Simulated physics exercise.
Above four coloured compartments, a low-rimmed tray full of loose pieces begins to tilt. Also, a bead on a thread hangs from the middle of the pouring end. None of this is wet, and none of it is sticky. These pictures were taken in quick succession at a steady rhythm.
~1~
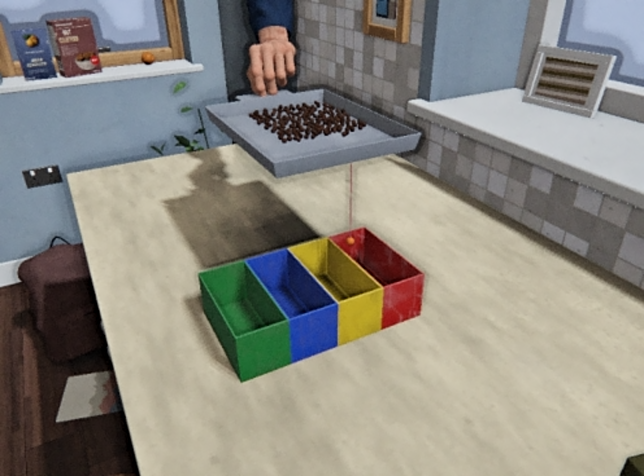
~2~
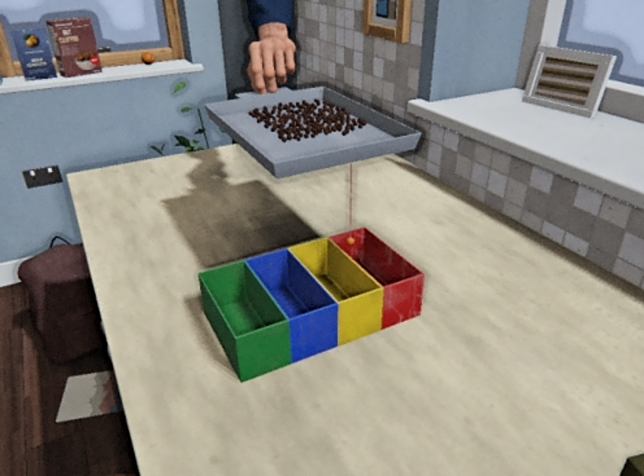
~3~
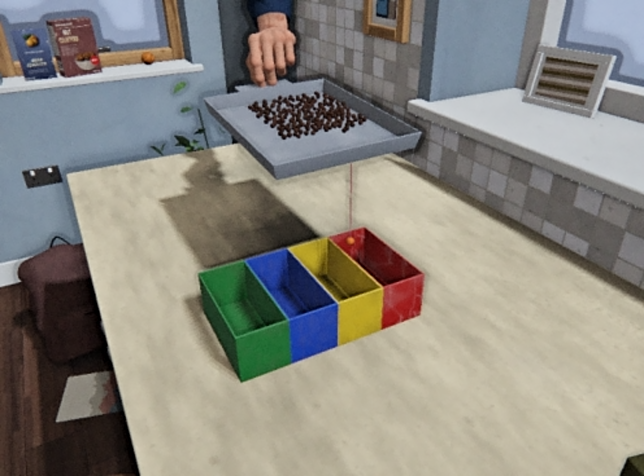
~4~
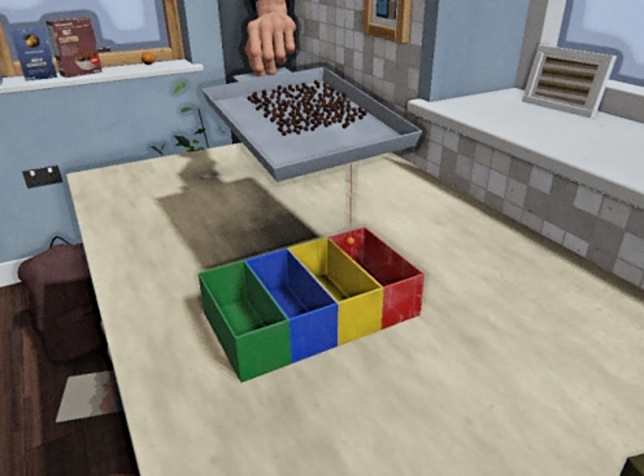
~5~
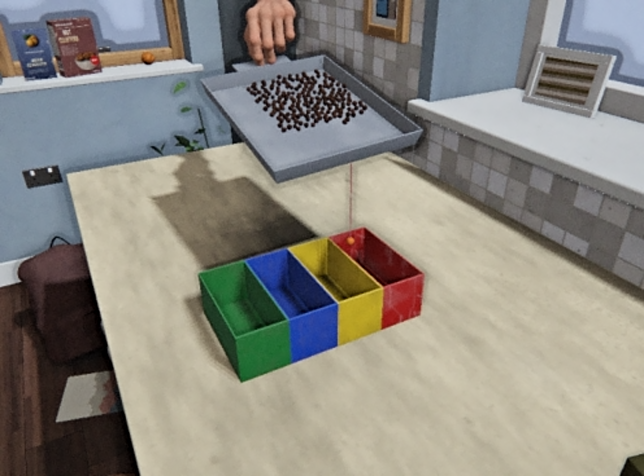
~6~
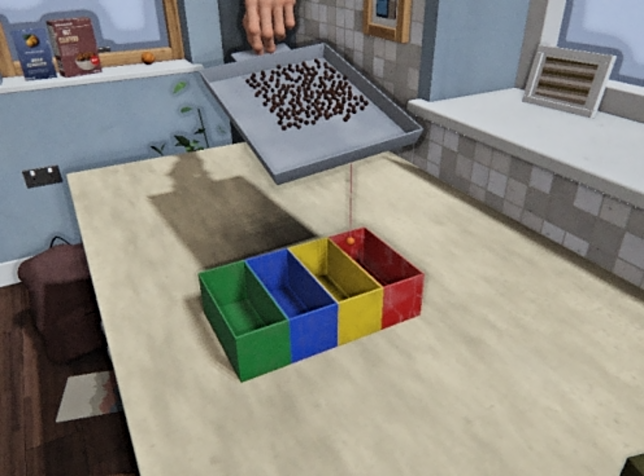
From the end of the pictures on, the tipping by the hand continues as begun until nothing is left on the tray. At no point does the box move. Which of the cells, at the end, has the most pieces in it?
The blue cell has the most pieces in it.
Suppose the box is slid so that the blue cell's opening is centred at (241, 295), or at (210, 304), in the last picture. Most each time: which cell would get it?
For the first spot the answer is yellow, and for the second spot it is the cell in red.
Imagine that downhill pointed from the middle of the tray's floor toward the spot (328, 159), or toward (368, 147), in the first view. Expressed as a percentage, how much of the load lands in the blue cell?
In order: About 30, then 0 percent.
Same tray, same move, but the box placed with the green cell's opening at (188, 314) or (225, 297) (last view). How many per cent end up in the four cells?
Roughly 100 per cent the first time and 100 per cent the second.
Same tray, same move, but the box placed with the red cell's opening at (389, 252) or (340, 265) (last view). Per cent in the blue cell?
Roughly 80% on the first try and 10% on the second.
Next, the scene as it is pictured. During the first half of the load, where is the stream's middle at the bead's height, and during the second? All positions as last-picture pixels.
Starting near (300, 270), moving on to near (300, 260).
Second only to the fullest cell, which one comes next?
Number two is that yellow cell.
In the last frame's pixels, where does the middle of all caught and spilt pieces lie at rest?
About pixel (301, 322).
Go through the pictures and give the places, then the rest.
The first frame shows corners of the pouring end at (276, 161) and (416, 133), level; middle of the load at (306, 120), allspice berries; bead on its thread at (350, 241); green cell at (264, 347); blue cell at (314, 329); yellow cell at (360, 313); red cell at (403, 298).
The second frame shows corners of the pouring end at (276, 161) and (416, 133), level; middle of the load at (306, 119).
The third frame shows corners of the pouring end at (276, 163) and (416, 132), tipped barely, lowest at the left corner; middle of the load at (306, 114).
The fourth frame shows corners of the pouring end at (276, 166) and (417, 130), tipped a little, lowest at the left corner; middle of the load at (305, 106).
The fifth frame shows corners of the pouring end at (277, 168) and (418, 129), tipped a little, lowest at the left corner; middle of the load at (305, 99).
The sixth frame shows corners of the pouring end at (277, 171) and (418, 128), tipped clearly, lowest at the left corner; middle of the load at (306, 93); green cell at (264, 347); blue cell at (314, 329); yellow cell at (360, 313); red cell at (403, 298).
Soon, tray tipped steeply; most on the tray; a small part in the blue cell; a stray few in the green cell; a stray few in the yellow cell; a small part falling or outside the box.
A while on, tray tipped past a quarter turn; about a quarter on the tray; about a third in the blue cell; a small part in the yellow cell; a stray few in the green cell; about a quarter falling or outside the box.
Towards the end, tray tipped past a quarter turn; most in the blue cell; about a quarter in the yellow cell; a stray few in the green cell; a stray few falling or outside the box.
Finally, tray tipped past a quarter turn; most in the blue cell; about a quarter in the yellow cell; a stray few in the green cell; none in the red cell; a stray few outside the box.
